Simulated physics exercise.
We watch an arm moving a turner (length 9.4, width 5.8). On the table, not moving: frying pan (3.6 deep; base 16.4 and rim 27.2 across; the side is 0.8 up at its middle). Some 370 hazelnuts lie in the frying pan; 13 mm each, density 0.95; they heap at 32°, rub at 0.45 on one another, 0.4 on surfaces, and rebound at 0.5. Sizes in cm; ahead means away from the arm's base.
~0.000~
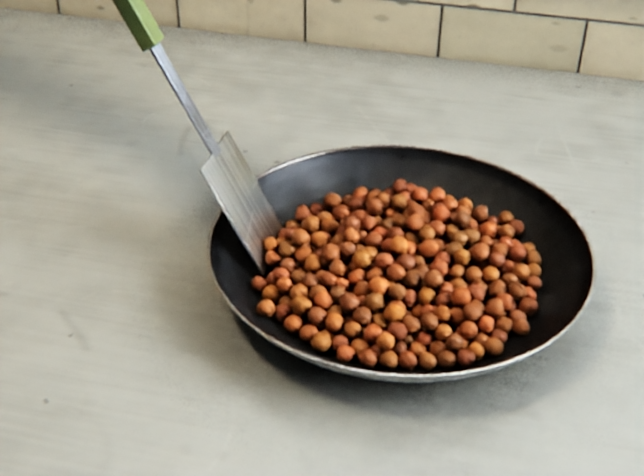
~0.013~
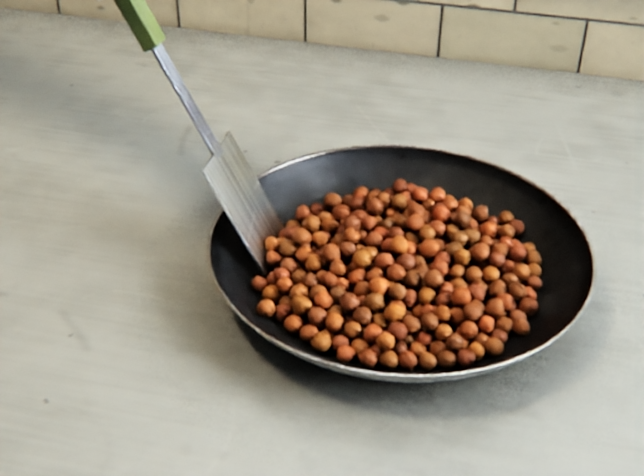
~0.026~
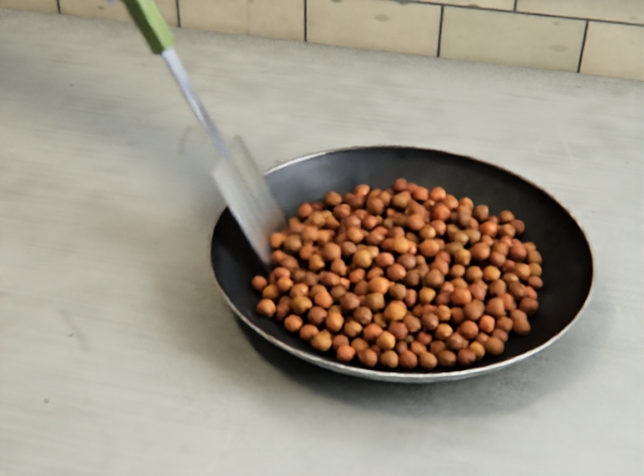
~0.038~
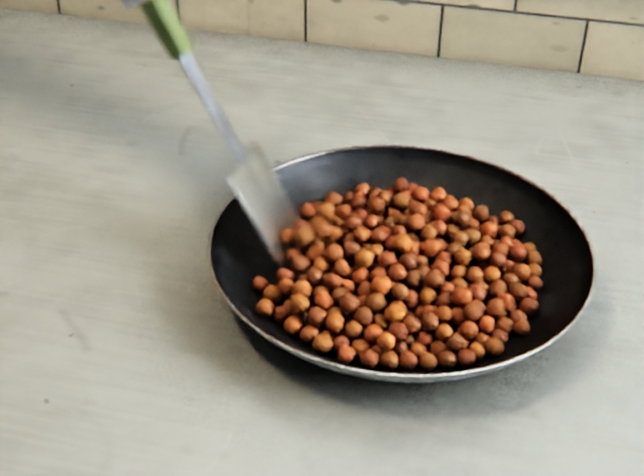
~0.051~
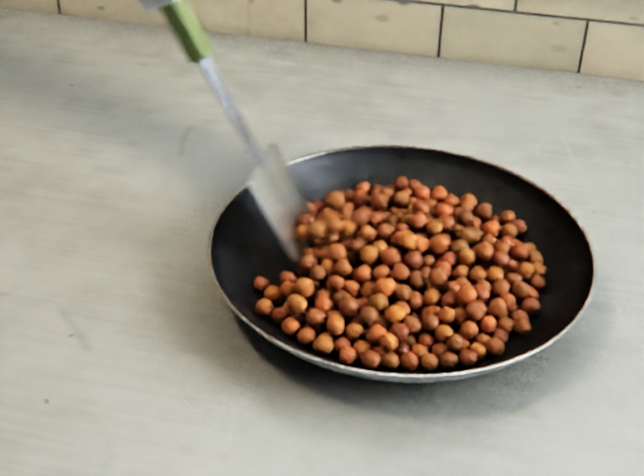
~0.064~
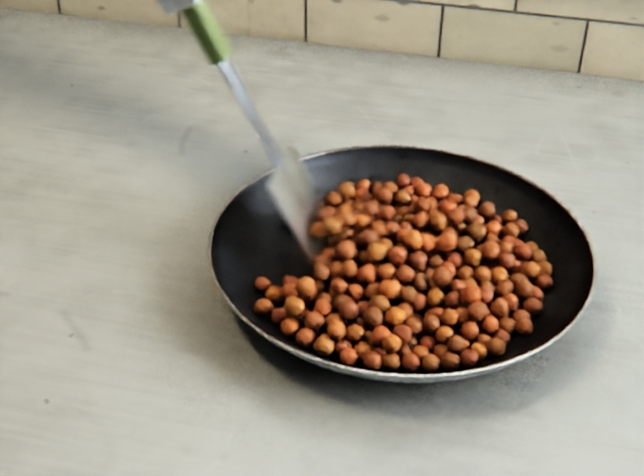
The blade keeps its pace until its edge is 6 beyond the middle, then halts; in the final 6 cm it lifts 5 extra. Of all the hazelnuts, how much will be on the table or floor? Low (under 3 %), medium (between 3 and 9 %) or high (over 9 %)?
On the table or floor the share is high, over 9 %.
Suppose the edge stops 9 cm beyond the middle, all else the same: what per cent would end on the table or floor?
In that case some 15 per cent.
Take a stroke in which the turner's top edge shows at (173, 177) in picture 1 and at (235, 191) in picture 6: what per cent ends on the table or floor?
Some 15 per cent.
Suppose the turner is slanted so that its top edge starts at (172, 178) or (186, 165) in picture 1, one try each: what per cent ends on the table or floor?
About 15 and 10 per cent.
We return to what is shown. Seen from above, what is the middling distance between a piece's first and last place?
Roughly 3 cm.
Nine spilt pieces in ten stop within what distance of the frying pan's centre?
Roughly 80 cm.
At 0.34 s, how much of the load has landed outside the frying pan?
Roughly 10 per cent.
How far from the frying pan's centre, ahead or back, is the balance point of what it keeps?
About 3.0 cm ahead.
By 0.10 s, sloping 63°, highest piece 7 above the table; 373 in the frying pan.
By 0.13 s, sloping 63°, highest piece 8 above the table; 373 in the frying pan.
By 0.34 s, sloping 63°, highest piece 5 above the table; 328 in the frying pan, 43 on the table or floor, 2 on the blade or in flight.
By 1.39 s, sloping 63°, highest piece 4 above the table; 327 in the frying pan, 46 on the table or floor.
Final count, 327 in the frying pan, 46 on the table or floor. That is 12 % on the table or floor.
